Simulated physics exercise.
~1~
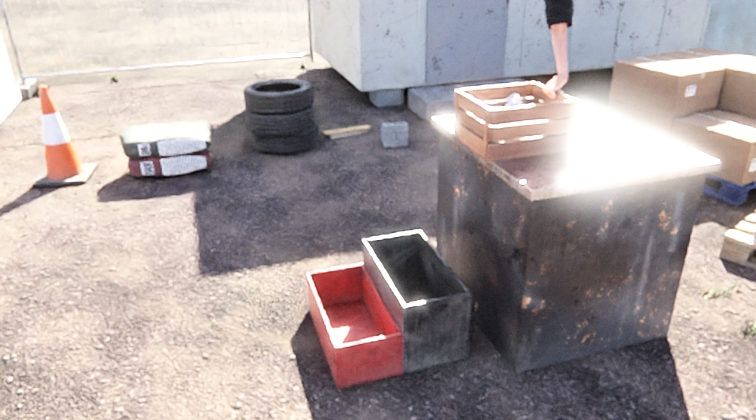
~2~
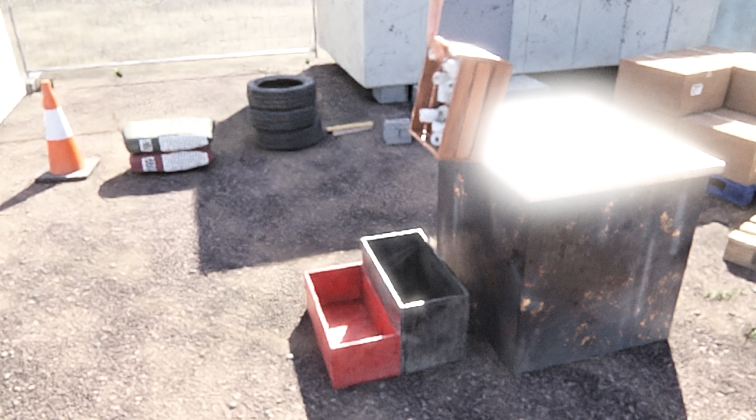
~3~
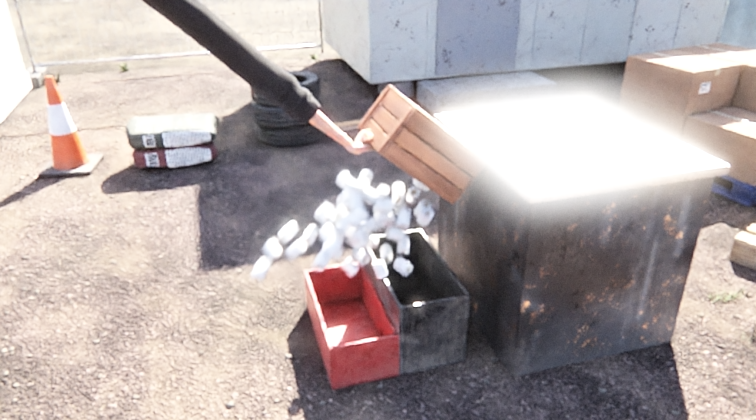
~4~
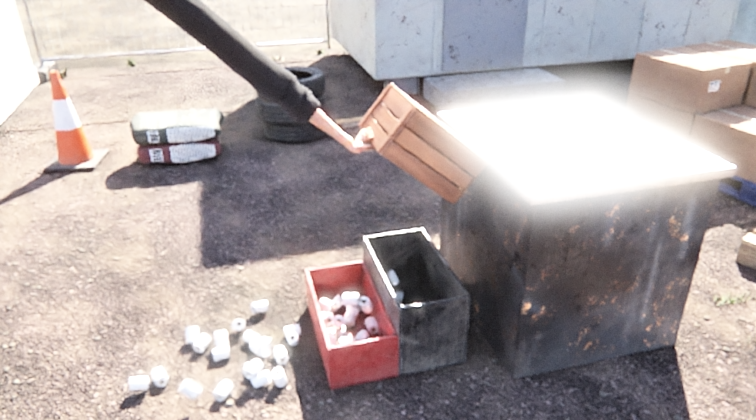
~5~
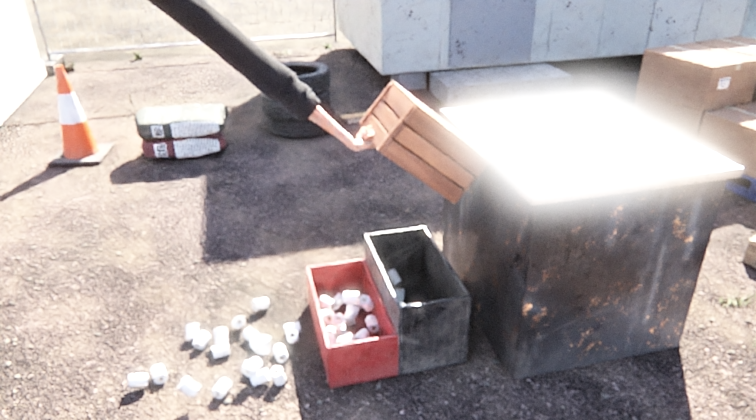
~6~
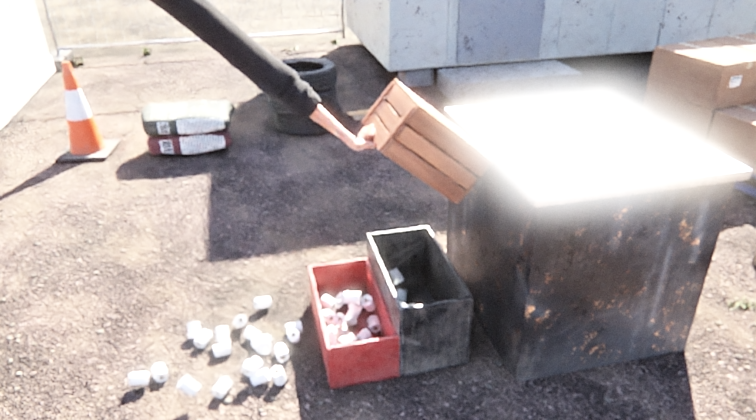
In a sunlit gravel yard, a hand tips a wooden crate of white rolls over red and black containers, many scattering beyond.
